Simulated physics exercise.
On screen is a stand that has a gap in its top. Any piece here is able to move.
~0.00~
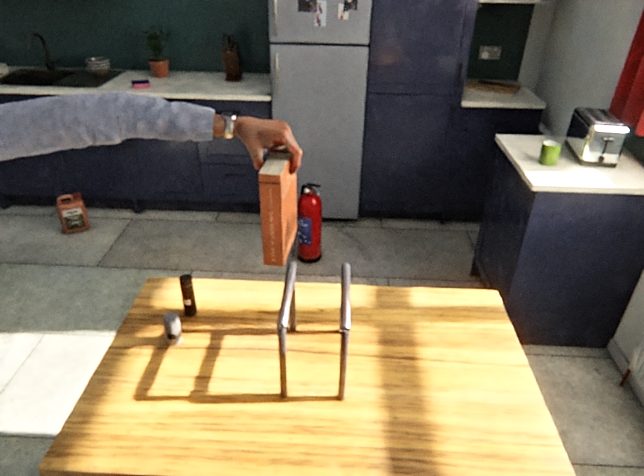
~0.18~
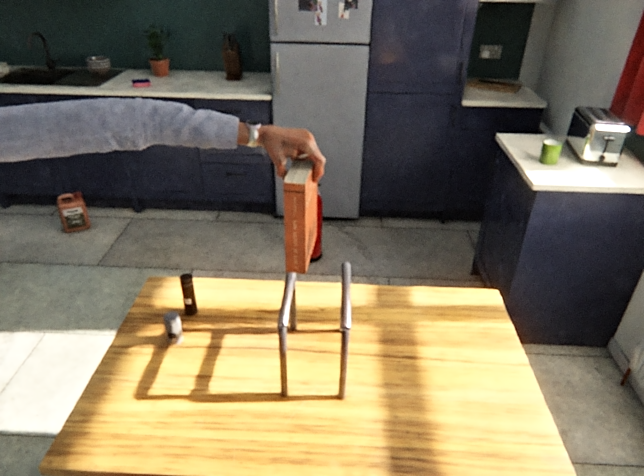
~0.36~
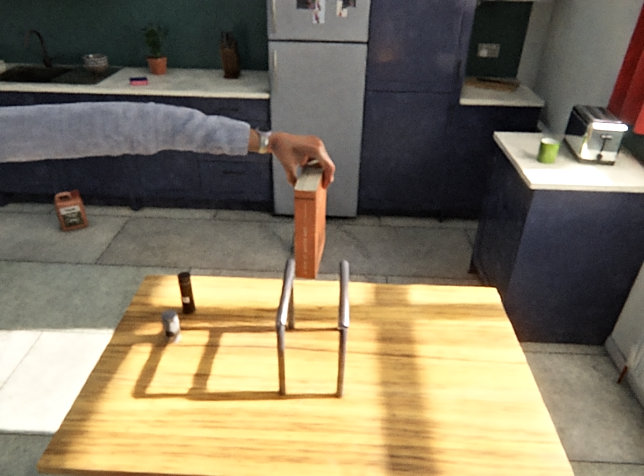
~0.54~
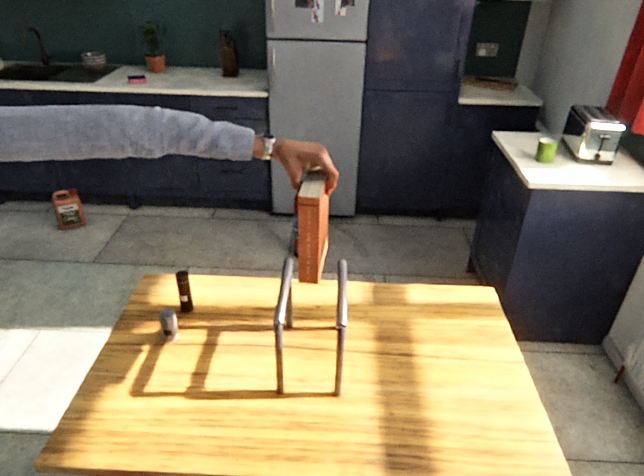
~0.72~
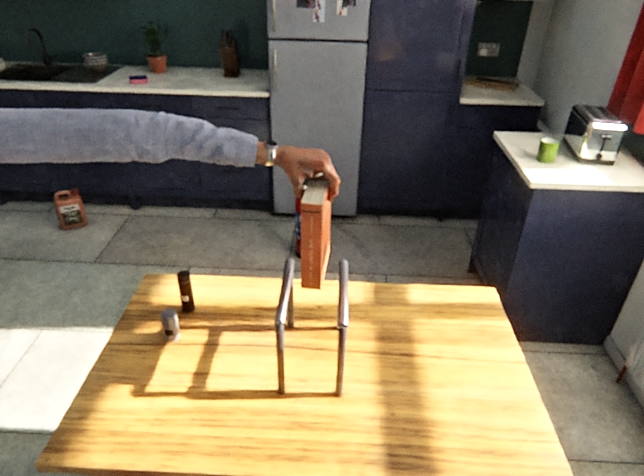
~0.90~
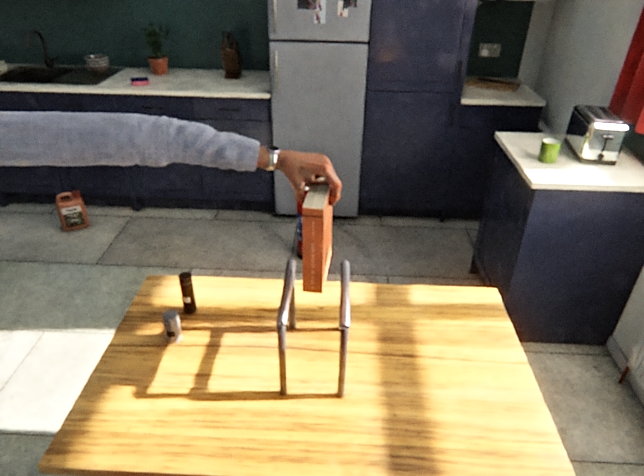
A hand moves an orange book right and slightly down over a metal stand, then holds it still.
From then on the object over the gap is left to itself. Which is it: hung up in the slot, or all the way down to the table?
Oh, it lands on the table below.
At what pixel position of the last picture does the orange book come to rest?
Pretty much around (317, 329), I'd say.
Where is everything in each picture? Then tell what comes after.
The first frame shows being brought over the gap; orange book (280, 205); black shaker (188, 295).
The second frame shows being brought over the gap; orange book (302, 212); black shaker (189, 294).
The third frame shows being brought over the gap; orange book (311, 218); black shaker (187, 293).
The fourth frame shows being brought over the gap; orange book (314, 224); black shaker (185, 292).
The fifth frame shows being brought over the gap; orange book (317, 229); black shaker (186, 292).
The sixth frame shows held still over the gap; orange book (318, 234); black shaker (188, 293).
By 1.10 s, orange book moved a little near (318, 251).
By 1.20 s, orange book moved about its own width near (317, 299).
By 1.30 s, orange book moved well along near (317, 326).
When it is over (1.9 s), moved from the start, orange book; the other 2 as before. End places, in pixels of the last picture, orange book near (317, 329). The book goes down the gap.
